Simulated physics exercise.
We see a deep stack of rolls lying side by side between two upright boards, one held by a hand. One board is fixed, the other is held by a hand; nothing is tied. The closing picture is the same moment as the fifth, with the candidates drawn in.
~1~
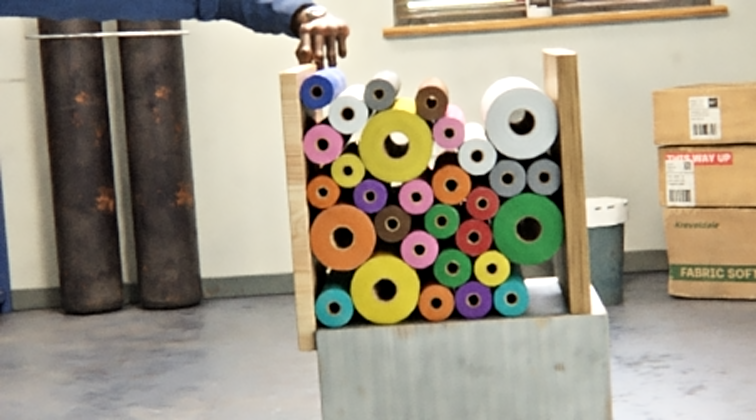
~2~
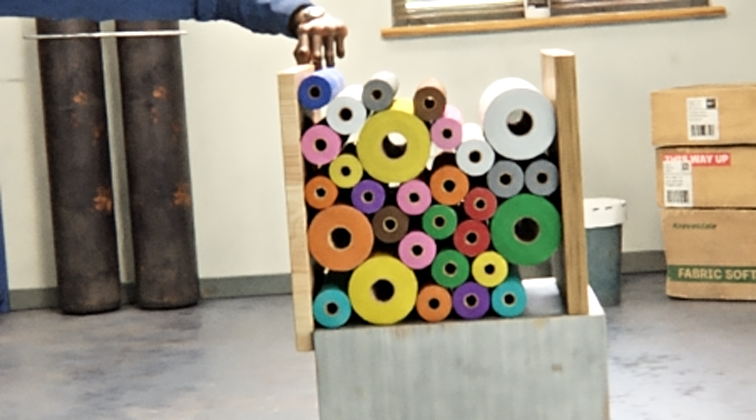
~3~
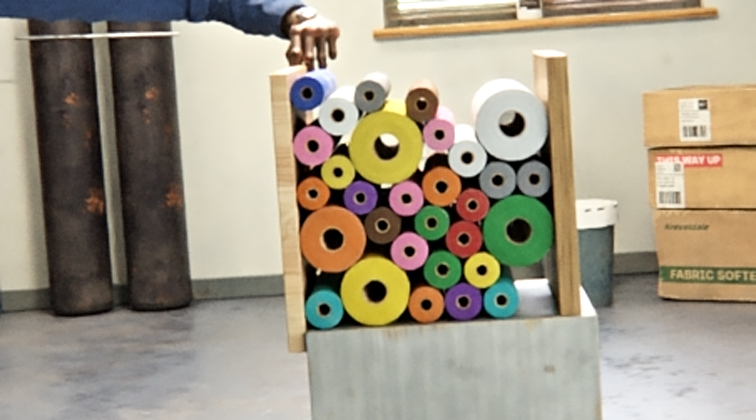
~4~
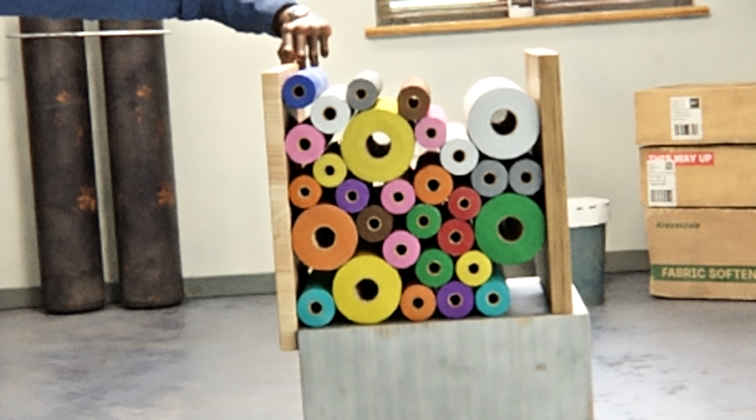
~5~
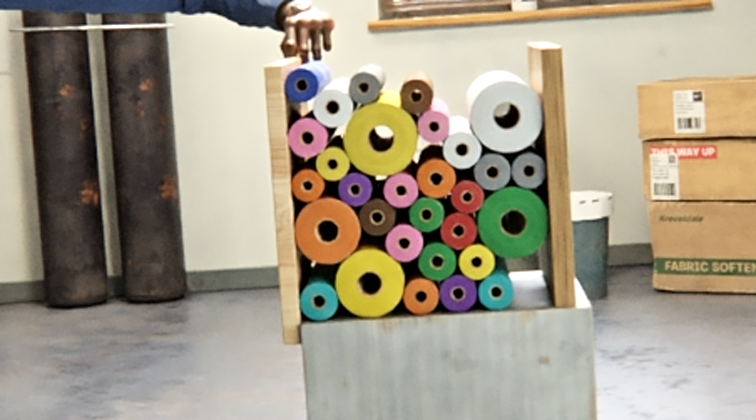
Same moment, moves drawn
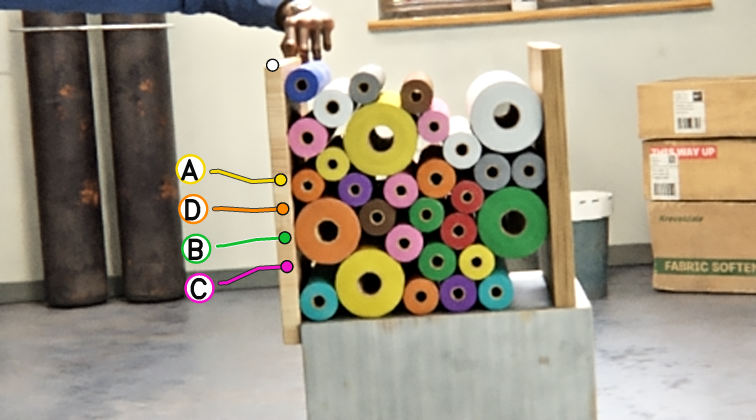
In a room with cardboard boxes and two dark cylinders by the wall, a hand rests at the top left of colourful rolls stacked between upright boards; the view shifts slightly while the rolls stay in place.
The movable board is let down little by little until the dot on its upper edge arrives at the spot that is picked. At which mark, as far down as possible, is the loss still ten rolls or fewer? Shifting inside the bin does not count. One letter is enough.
The answer is mark C.
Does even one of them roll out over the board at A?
At A: Yes.
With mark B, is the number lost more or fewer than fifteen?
It loses fewer than fifteen.
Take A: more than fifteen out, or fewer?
Fewer than fifteen.
On the marked copy, A at (281, 180); B at (285, 238); C at (287, 266); D at (283, 209); the white dot at (273, 66).
With C. Early on, top of the board (288, 150).
Further on, top of the board (295, 246).
At the end, top of the board (296, 265), about seven out over the board.
As for the rest, A about four out over the board; B about six out over the board; D about four out over the board.
